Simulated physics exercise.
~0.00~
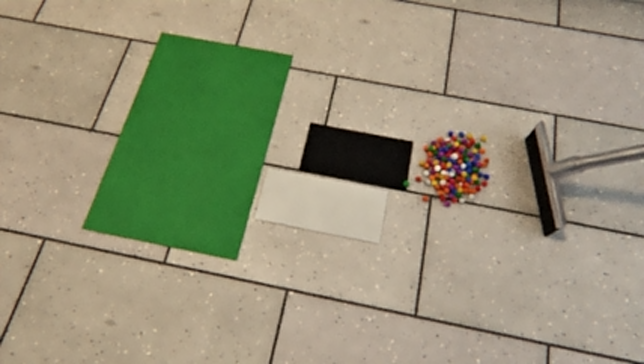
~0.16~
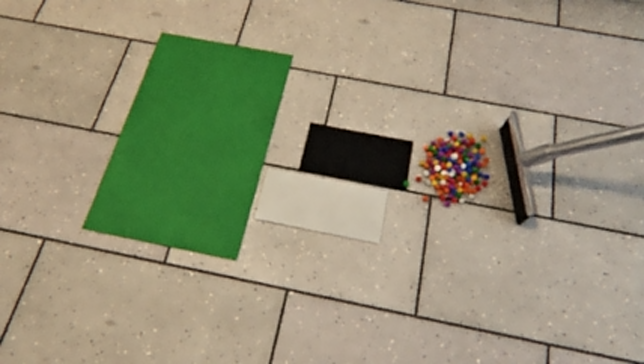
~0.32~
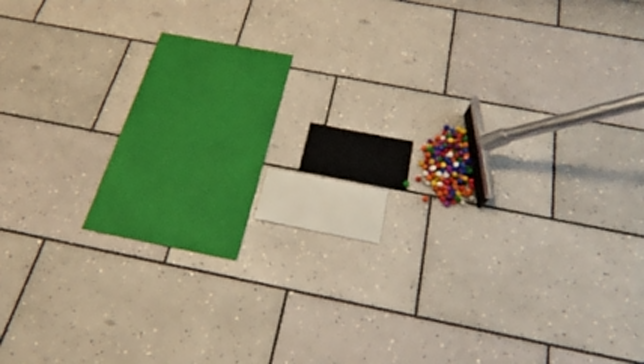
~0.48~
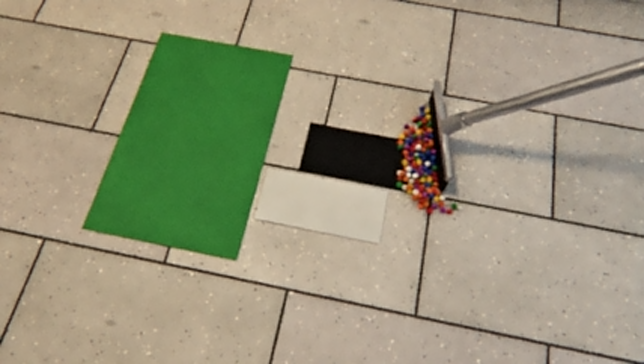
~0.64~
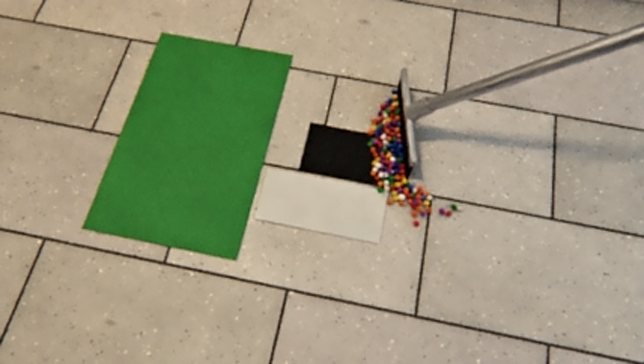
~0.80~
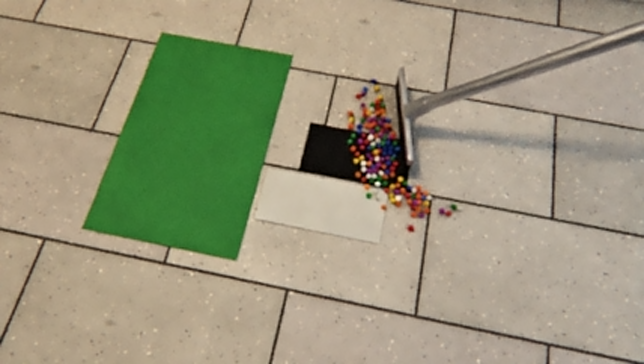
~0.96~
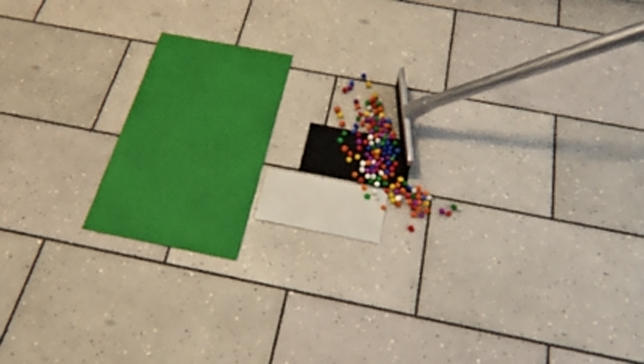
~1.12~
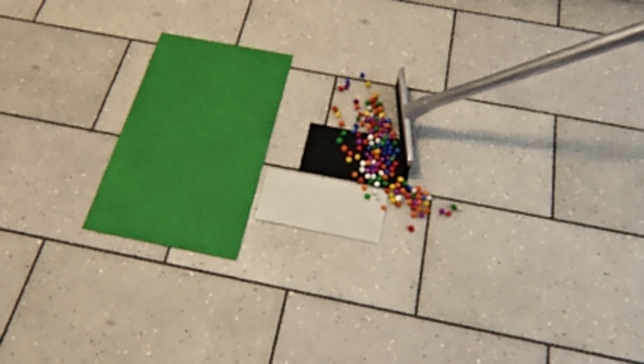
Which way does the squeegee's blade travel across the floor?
It travels to the left, pushing the beads toward the black mat before it stops.
A squeegee with a long metal handle starts at the right of a tiled floor and slides left toward a round cluster of colourful beads. Its blade reaches the beads and bunches them into a narrow band, pushing them onto the black mat while some trail off at the lower end. The blade then stops over the right part of that mat, and the beads spread a little farther left ahead of it. They come to rest scattered over the black mat and the bare floor, with a few on the white mat and the green mat empty.
